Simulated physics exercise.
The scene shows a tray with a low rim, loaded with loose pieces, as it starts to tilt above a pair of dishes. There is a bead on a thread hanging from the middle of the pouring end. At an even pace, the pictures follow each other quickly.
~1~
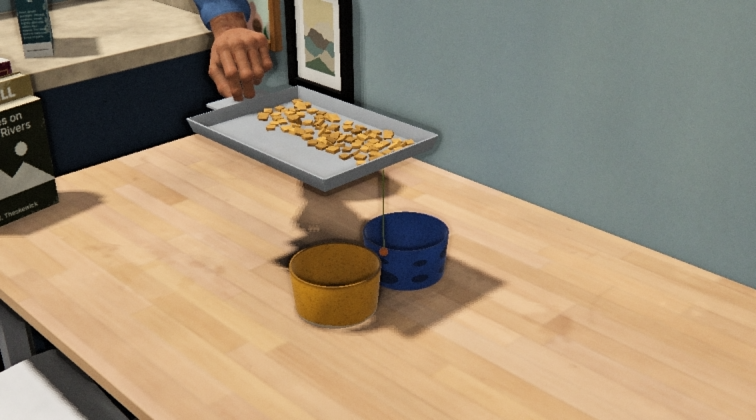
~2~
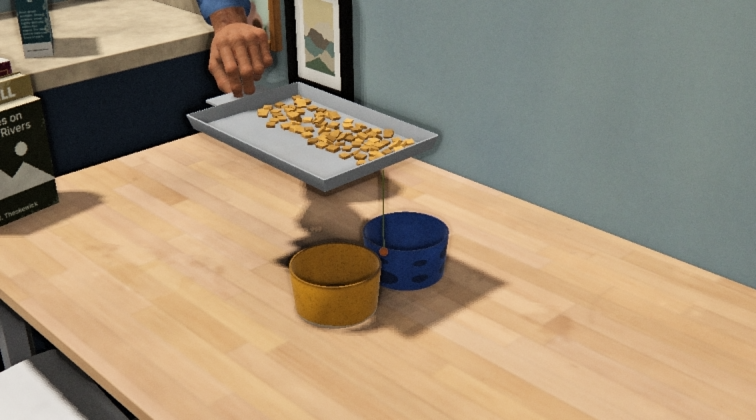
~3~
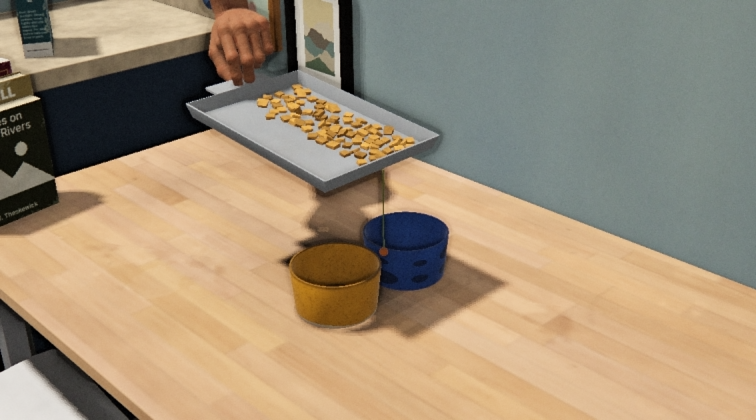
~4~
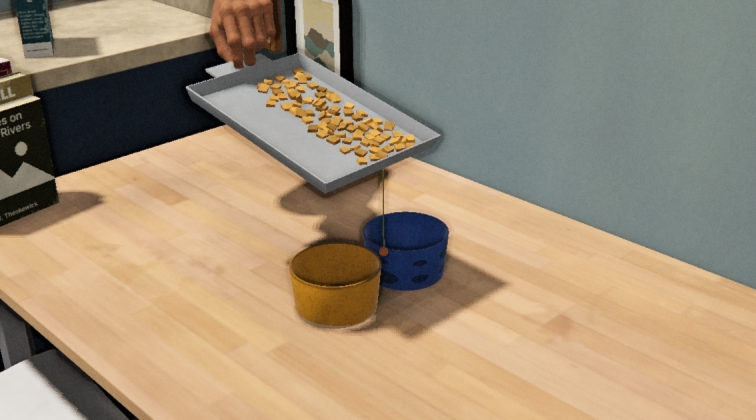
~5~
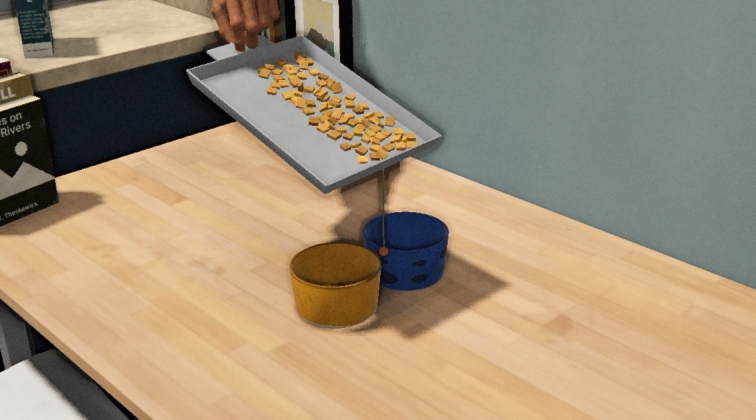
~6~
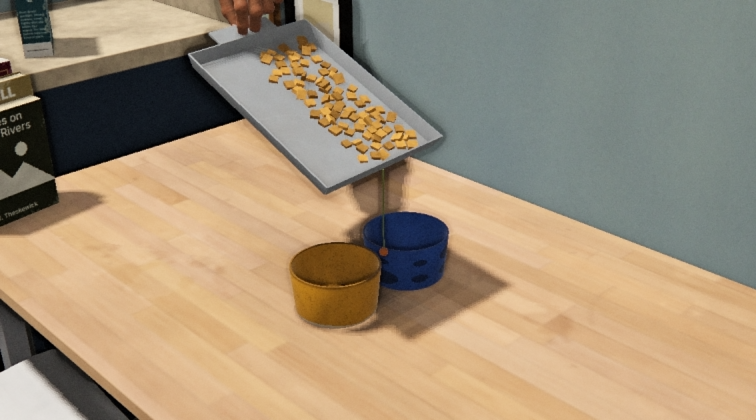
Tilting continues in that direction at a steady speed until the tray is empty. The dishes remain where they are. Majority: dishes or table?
Table.
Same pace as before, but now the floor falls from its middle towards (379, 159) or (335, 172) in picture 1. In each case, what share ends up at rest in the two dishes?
About 10 % and 10 %.
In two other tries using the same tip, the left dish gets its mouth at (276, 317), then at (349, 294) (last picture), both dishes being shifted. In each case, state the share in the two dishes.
First placement: Some 40 %; second placement: Some 80 %.
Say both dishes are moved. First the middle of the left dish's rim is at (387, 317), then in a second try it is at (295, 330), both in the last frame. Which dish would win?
The first time it is the dish to the right, and the second time it is the dish to the right.
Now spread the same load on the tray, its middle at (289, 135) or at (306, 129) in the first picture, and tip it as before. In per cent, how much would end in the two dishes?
Estimate: 0 % first, 0 % second.
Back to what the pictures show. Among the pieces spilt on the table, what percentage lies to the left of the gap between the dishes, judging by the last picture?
Around 20 percent of the pieces.
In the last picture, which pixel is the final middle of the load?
Close to (408, 333), more or less.
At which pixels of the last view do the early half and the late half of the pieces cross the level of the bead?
I'd put it at roughly (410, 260), and after that at roughly (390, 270).
Soon after the last picture, tray tipped steeply; nearly all on the tray; a stray few in the air.
A little later, tray tipped past a quarter turn; about a quarter on the tray; a stray few in the left dish; about a third outside both; about a third in the air.
Later still, tray tipped past a quarter turn; a stray few in the left dish; nearly all outside both.
At rest, tray tipped past a quarter turn; a stray few in the left dish; none in the right dish; nearly all outside both.
